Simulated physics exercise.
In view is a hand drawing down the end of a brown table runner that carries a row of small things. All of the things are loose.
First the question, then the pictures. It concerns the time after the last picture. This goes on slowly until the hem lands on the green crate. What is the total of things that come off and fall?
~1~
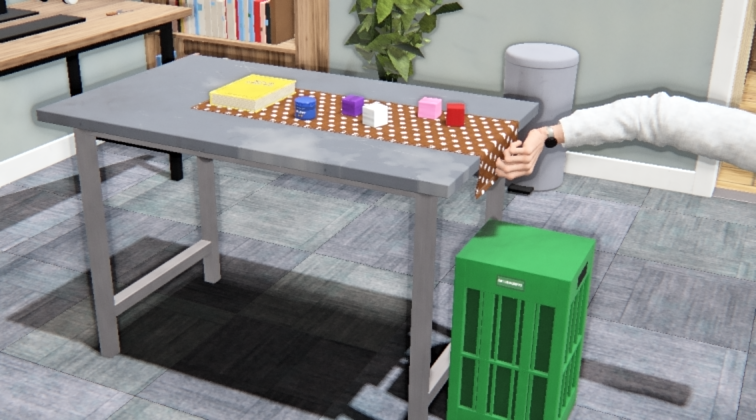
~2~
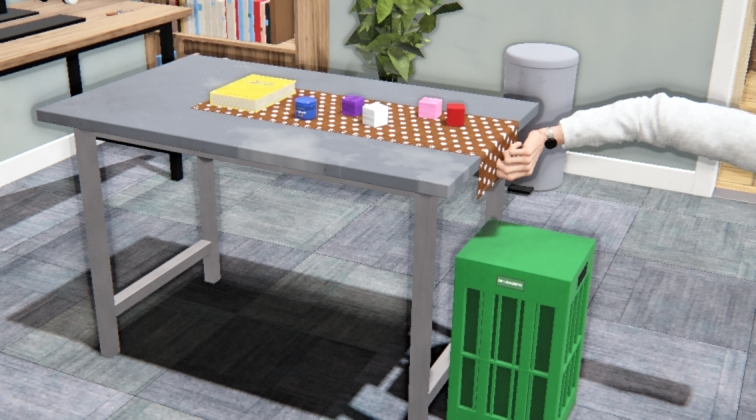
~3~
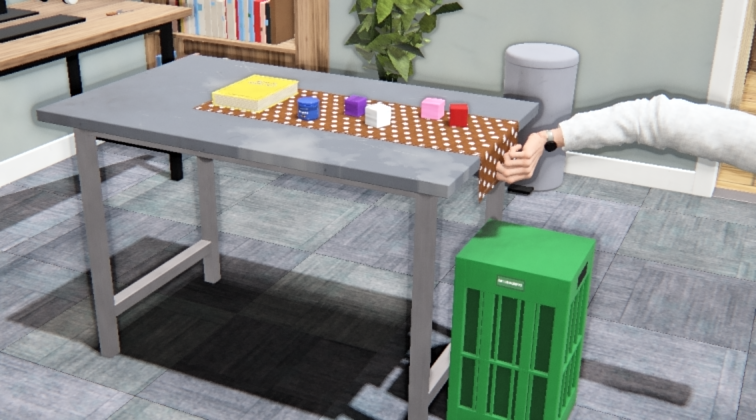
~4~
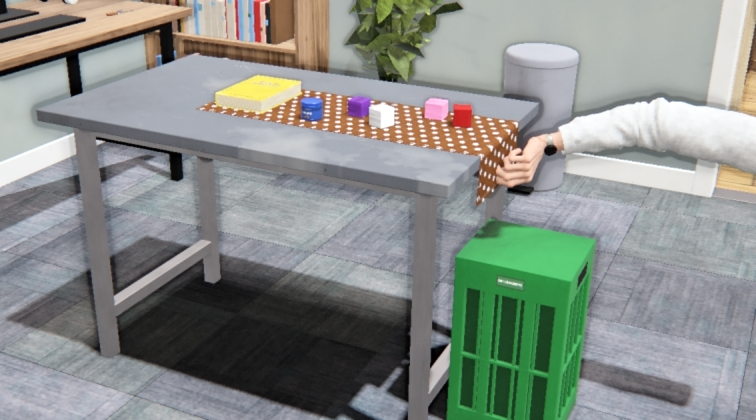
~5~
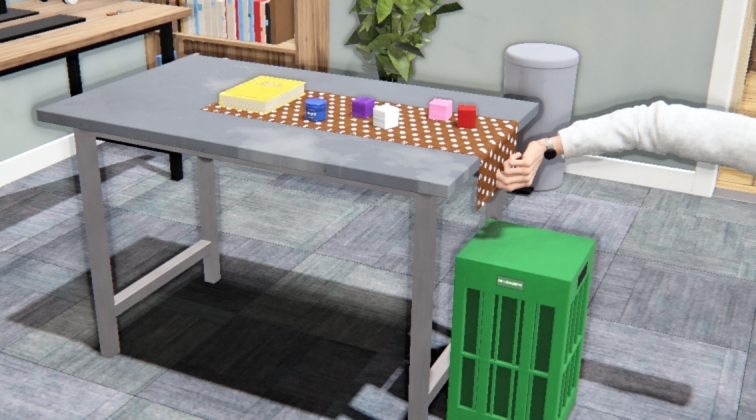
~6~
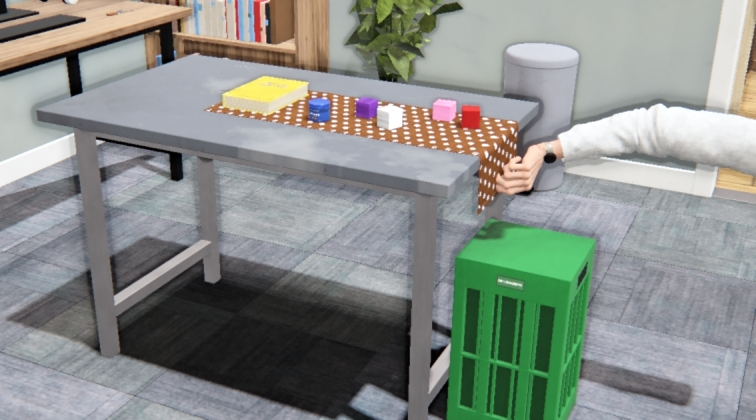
The total is one.
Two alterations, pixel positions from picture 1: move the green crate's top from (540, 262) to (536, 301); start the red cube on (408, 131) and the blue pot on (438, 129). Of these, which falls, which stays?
Result: Red cube gone, blue pot gone.
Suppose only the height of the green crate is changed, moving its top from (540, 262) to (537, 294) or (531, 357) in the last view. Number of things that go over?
Respectively 2 and 4.
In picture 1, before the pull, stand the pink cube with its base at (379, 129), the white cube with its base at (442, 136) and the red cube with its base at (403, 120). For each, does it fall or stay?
For the pink cube it's staying, for the white cube it's falling, for the red cube it's staying.
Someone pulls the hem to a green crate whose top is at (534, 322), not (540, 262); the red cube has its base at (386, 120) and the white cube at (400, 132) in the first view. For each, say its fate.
Observed: Red cube departs; white cube departs.
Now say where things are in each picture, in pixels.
The first picture shows hem (476, 199); red cube (456, 106); pink cube (430, 100); white cube (375, 106); purple cube (353, 98); blue pot (305, 100); top of the crate (540, 262).
The second picture shows hem (477, 200); red cube (456, 106).
The third picture shows hem (480, 203); pink cube (433, 101).
The fourth picture shows hem (476, 206); white cube (382, 107); top of the crate (540, 262).
The fifth picture shows hem (476, 211); purple cube (363, 99).
The sixth picture shows hem (477, 215); red cube (471, 108); pink cube (445, 103); white cube (390, 108); purple cube (367, 100); blue pot (319, 102).
Early on, hem near (496, 220); all still up.
Midway, hem on the crate; red cube gone.
Finally, hem on the crate; red cube gone. It carries off one.
